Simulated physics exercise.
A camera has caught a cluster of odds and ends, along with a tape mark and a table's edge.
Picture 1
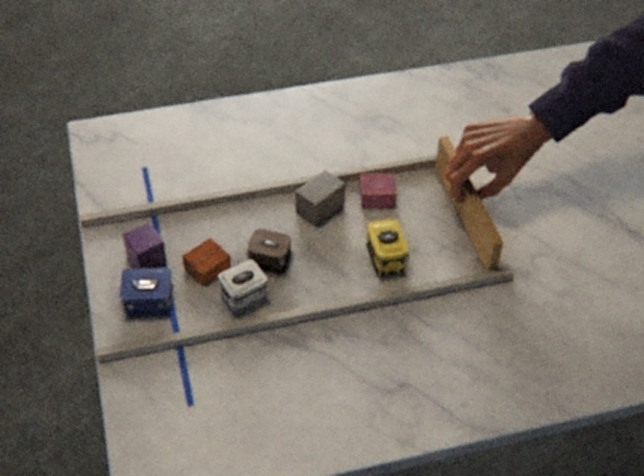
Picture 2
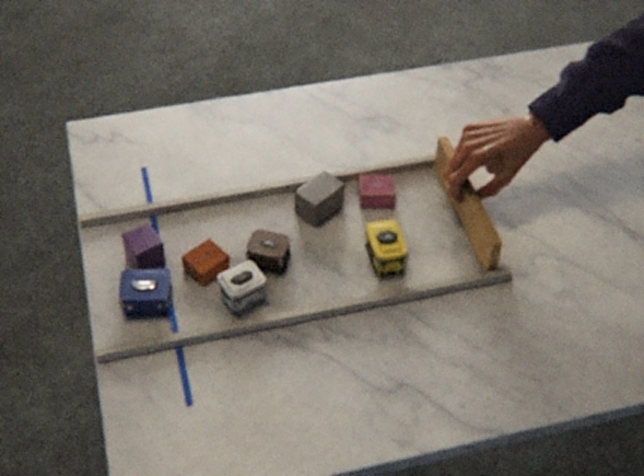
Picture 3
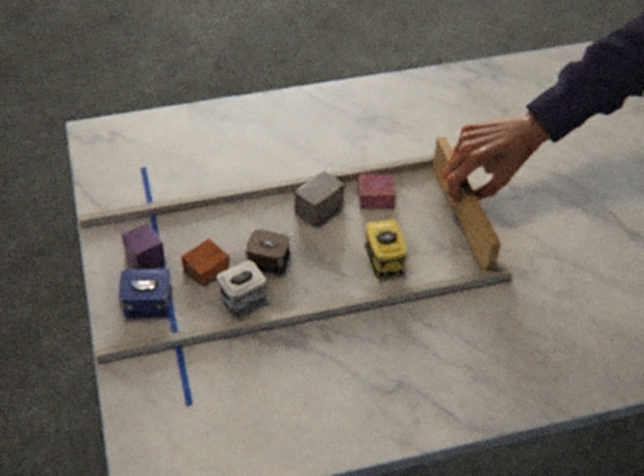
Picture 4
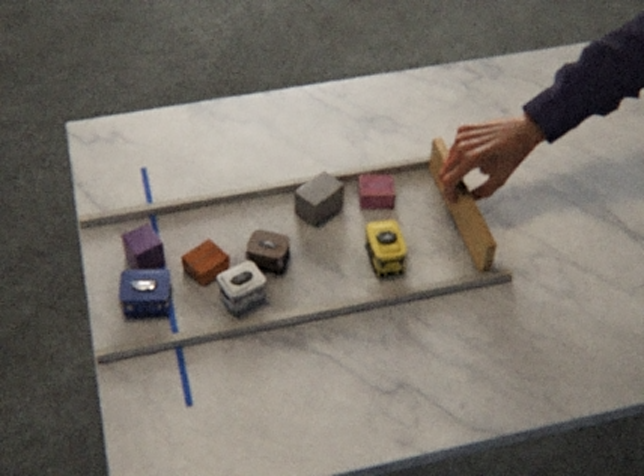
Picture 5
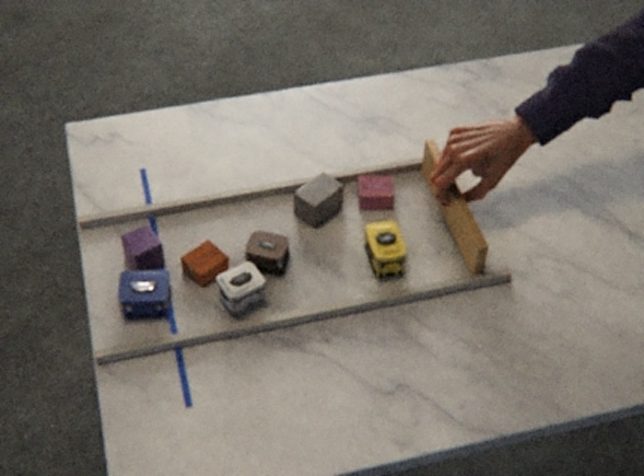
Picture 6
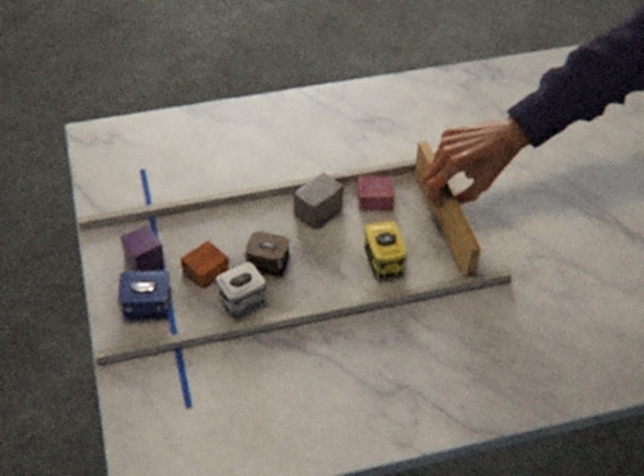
A hand in a dark sleeve grips an upright wooden board at the right of a railed lane on a pale marbled table, seen from above at an angle. Between the rails sit purple, orange, grey and pink blocks and blue, white, brown and yellow cases, with blue tape crossing at left. The hand slides the board slightly left, while the objects and view stay still.
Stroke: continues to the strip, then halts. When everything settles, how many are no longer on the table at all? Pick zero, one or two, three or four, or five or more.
One or two are off the table.
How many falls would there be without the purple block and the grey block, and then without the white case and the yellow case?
Counts - first: 1; second: 0.
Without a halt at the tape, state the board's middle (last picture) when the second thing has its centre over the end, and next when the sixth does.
Near (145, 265) first, near (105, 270) second.
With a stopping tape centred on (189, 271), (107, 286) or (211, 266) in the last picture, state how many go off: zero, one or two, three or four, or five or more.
Taking the tapes one after another, the count is none at all, then more than four, then none.
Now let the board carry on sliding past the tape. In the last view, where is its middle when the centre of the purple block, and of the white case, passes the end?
Points: About (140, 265) and about (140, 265).
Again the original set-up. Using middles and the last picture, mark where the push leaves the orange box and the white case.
They finish at roughly (111, 291) and (117, 318) respectively.
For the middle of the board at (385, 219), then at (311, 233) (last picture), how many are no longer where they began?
First 3 and then 4.
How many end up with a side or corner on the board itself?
3 of them.
Soon after, none off yet; blue case at rest near (145, 295); purple block at rest near (143, 251); orange box at rest near (205, 264).
Then, none off yet; blue case at rest near (145, 295); purple block at rest near (143, 251); orange box moving near (200, 266).
Further on, none off yet; blue case moved about its own width near (115, 305); purple block moving near (136, 251); orange box moved about its own width near (154, 280).
At rest, the number that fall off is one or two; fallen, blue case.
